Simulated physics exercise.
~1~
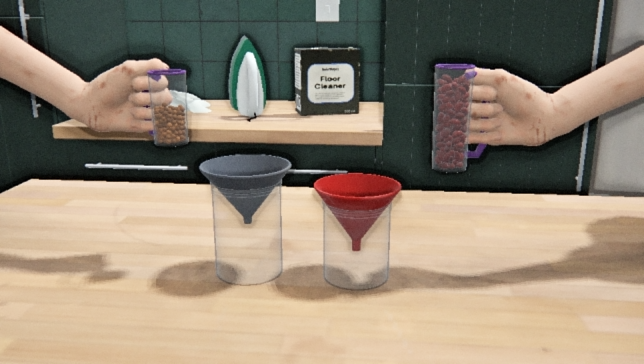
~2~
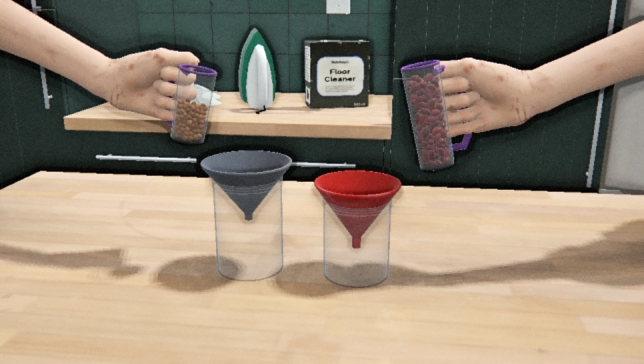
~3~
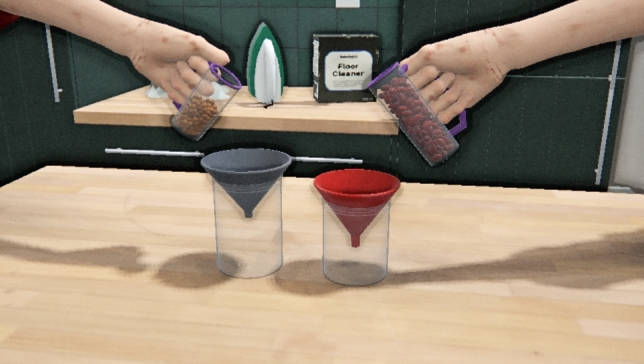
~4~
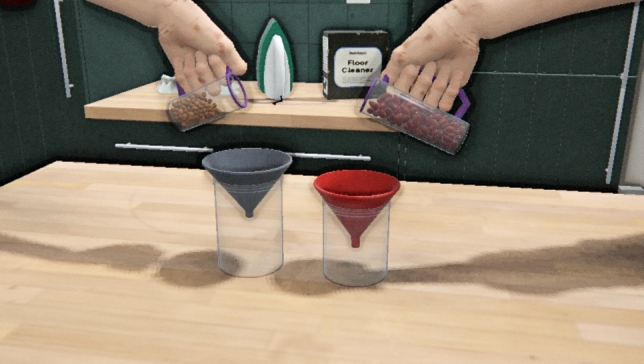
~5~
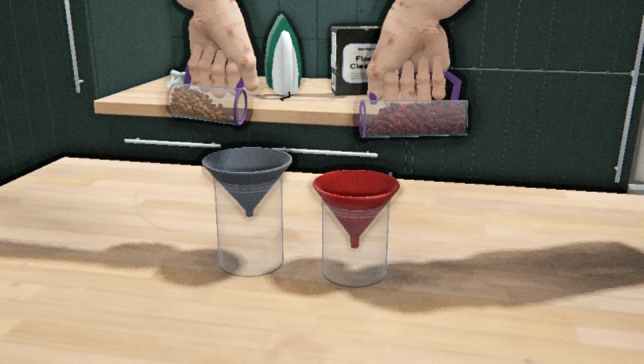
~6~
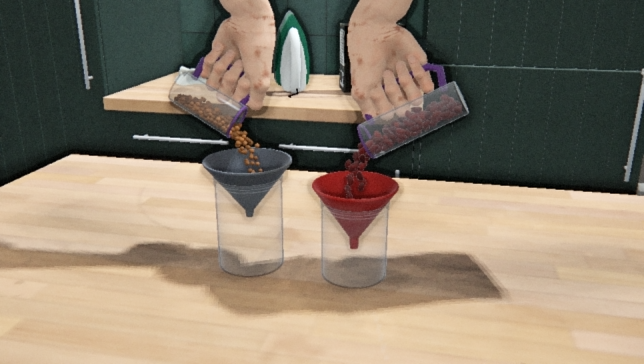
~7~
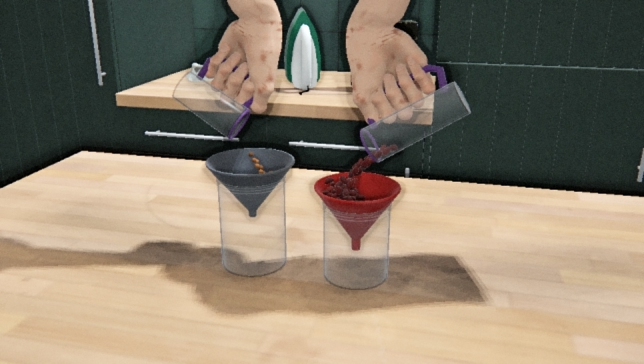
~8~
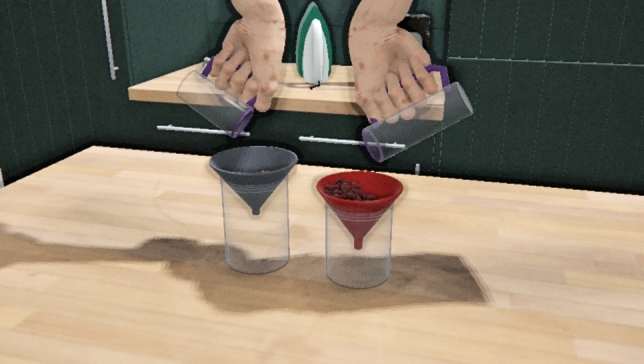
The clip opens on two hands holding clear cups with purple handles above a wooden table, where a grey funnel and a red funnel each sit in a clear, empty jar. The left cup holds tan-brown pieces and the right one dark reddish pieces, with an iron and a box of floor cleaner on a shelf behind. The hands move inward and tip the cups onto their sides as the view drifts slightly. Both cups tilt further, and the pieces tumble into the funnels. The cups end up empty, dark pieces sit heaped in the red funnel, and both jars remain empty.
